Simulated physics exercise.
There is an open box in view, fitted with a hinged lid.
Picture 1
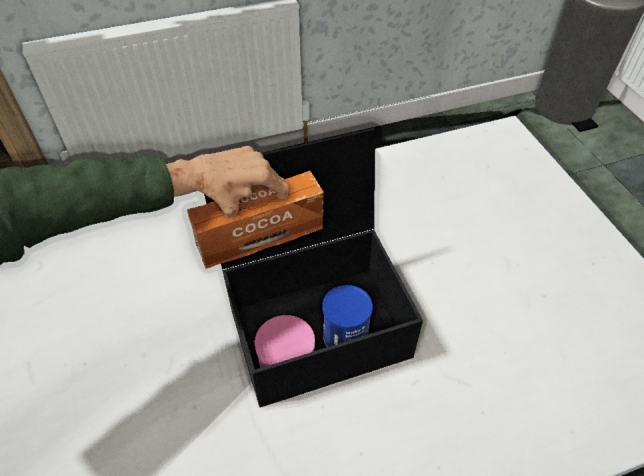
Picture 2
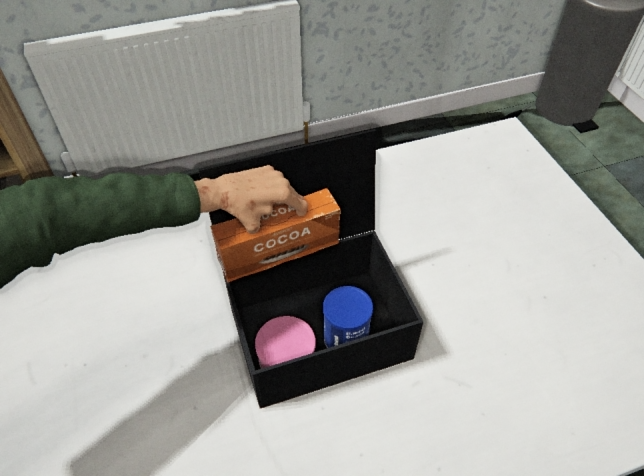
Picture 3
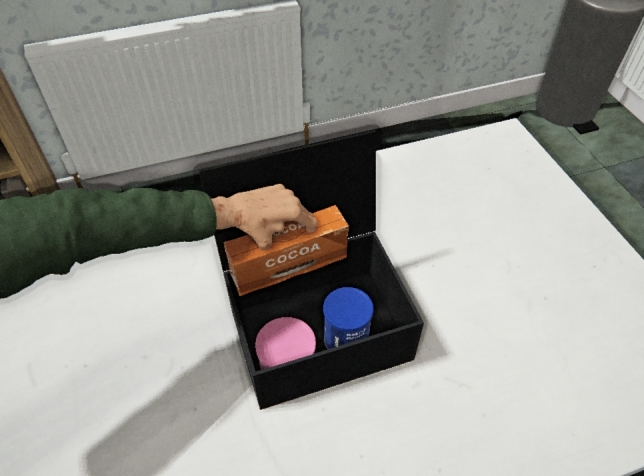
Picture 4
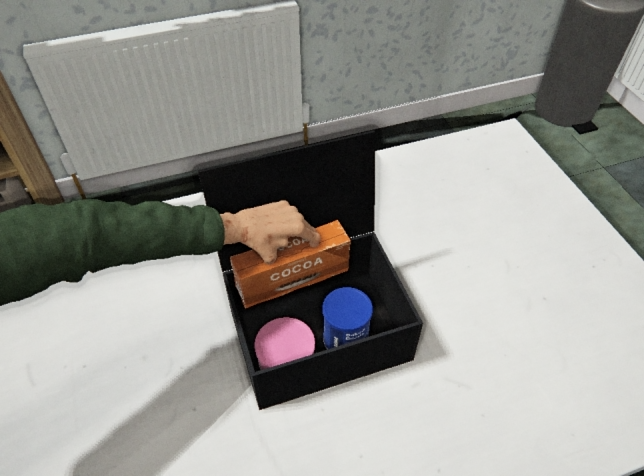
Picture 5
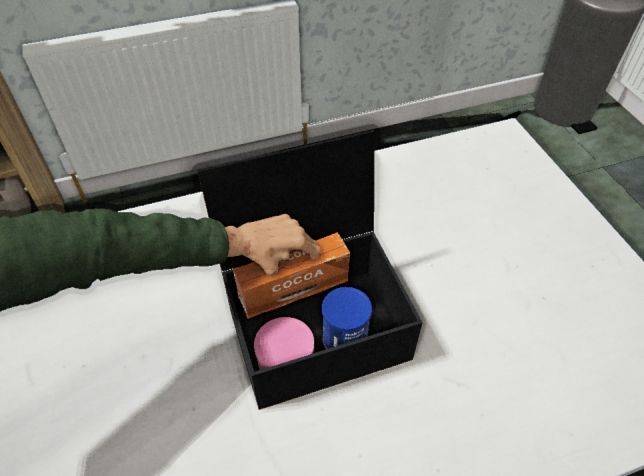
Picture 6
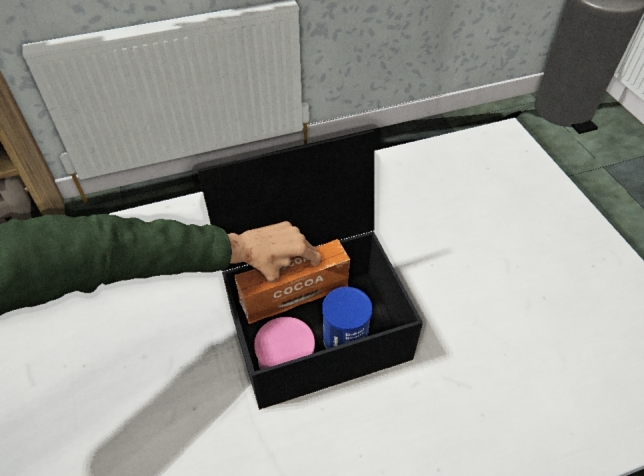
A hand lowers an orange cocoa carton into an open black box and keeps hold.
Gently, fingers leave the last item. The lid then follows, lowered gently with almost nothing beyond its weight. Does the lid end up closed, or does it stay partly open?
The lid ends up closed.
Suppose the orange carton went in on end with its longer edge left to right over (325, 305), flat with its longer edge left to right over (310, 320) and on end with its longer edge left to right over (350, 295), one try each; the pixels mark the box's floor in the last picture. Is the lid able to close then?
Results in order: Lid up, lid down, lid up.
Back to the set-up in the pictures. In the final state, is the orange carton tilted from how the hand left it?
In the end, the orange carton keeps its orientation.
Then, 1.00 s past the last view, lid starting down; orange carton displaced a little near (295, 300).
Then, 1.70 s past the last view, lid 49° above the rim; orange carton displaced a little near (295, 300).
Then, 1.90 s past the last view, lid 16° above the rim; orange carton displaced a little near (295, 300).
Finally, lid shut; moved from the start, orange carton; the other 2 still in place. Final places as the last picture's camera would see them, orange carton near (295, 300).
